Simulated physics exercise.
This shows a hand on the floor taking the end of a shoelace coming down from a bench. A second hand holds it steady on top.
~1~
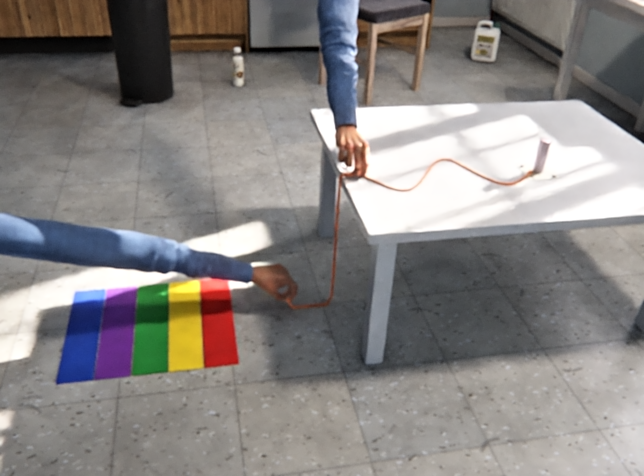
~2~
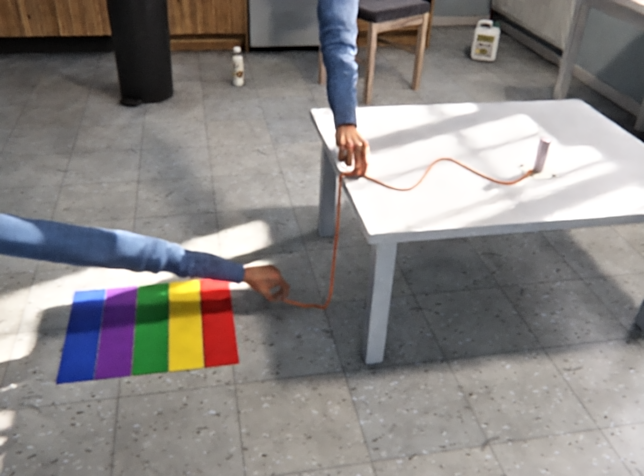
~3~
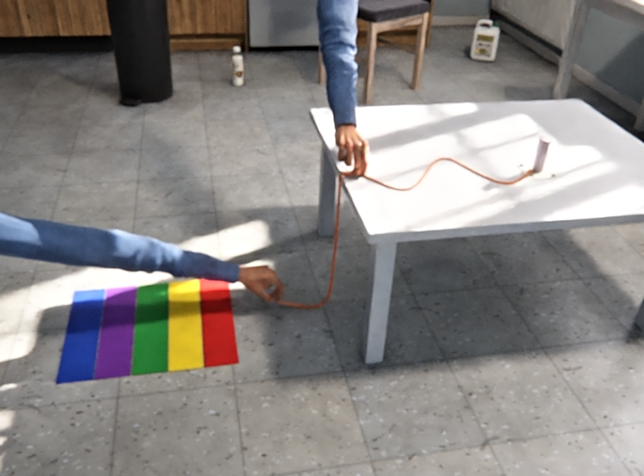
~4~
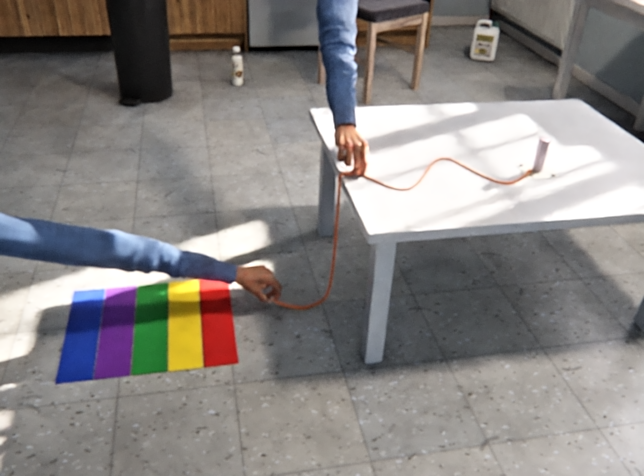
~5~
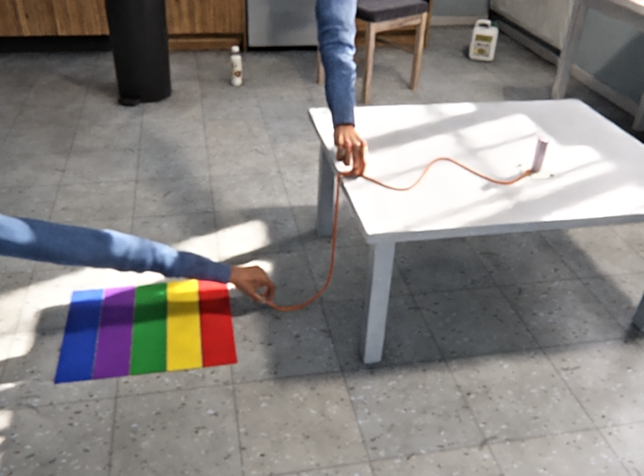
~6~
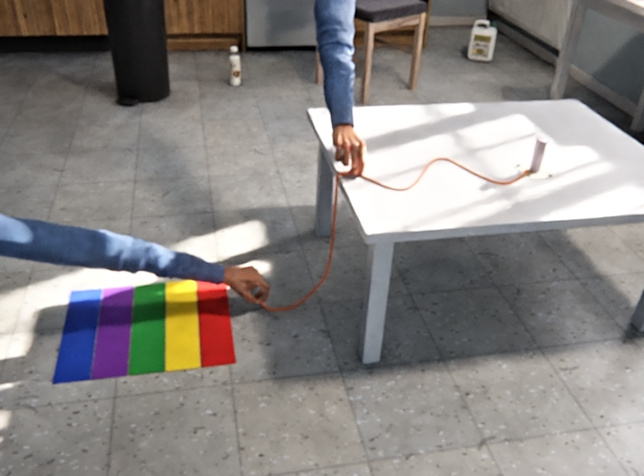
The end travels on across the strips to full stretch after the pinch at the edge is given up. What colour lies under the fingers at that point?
Blue.
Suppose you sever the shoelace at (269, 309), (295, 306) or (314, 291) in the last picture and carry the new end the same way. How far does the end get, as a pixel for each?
So, going through them: (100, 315) first, (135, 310) next, (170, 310) last.
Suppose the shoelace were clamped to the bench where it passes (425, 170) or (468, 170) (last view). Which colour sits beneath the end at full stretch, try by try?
The first place gives green, the second gives purple.
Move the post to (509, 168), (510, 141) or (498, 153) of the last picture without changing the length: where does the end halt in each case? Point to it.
(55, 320), (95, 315) and (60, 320), roughly.
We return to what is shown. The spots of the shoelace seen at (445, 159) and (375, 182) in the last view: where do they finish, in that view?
First one close to (416, 174), second close to (300, 199).
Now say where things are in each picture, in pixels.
End (288, 298); red (221, 348); yellow (186, 352); green (151, 355); purple (115, 359); blue (77, 363), in the first picture.
End (280, 299); shoelace through (515, 183) (448, 159) (416, 185) (353, 174) (337, 233) (330, 295), in the second picture.
End (275, 299), in the third picture.
End (272, 299); shoelace through (514, 182) (447, 159) (416, 185) (352, 174) (336, 233) (327, 294), in the fourth picture.
End (266, 300), in the fifth picture.
End (260, 300); shoelace through (511, 183) (445, 159) (413, 185) (350, 174) (333, 233) (313, 291), in the sixth picture.
Soon after, end near (153, 310); over green.
After that, end near (108, 314); over purple.
At the stop, end near (81, 317); over blue. It halts on the blue strip.
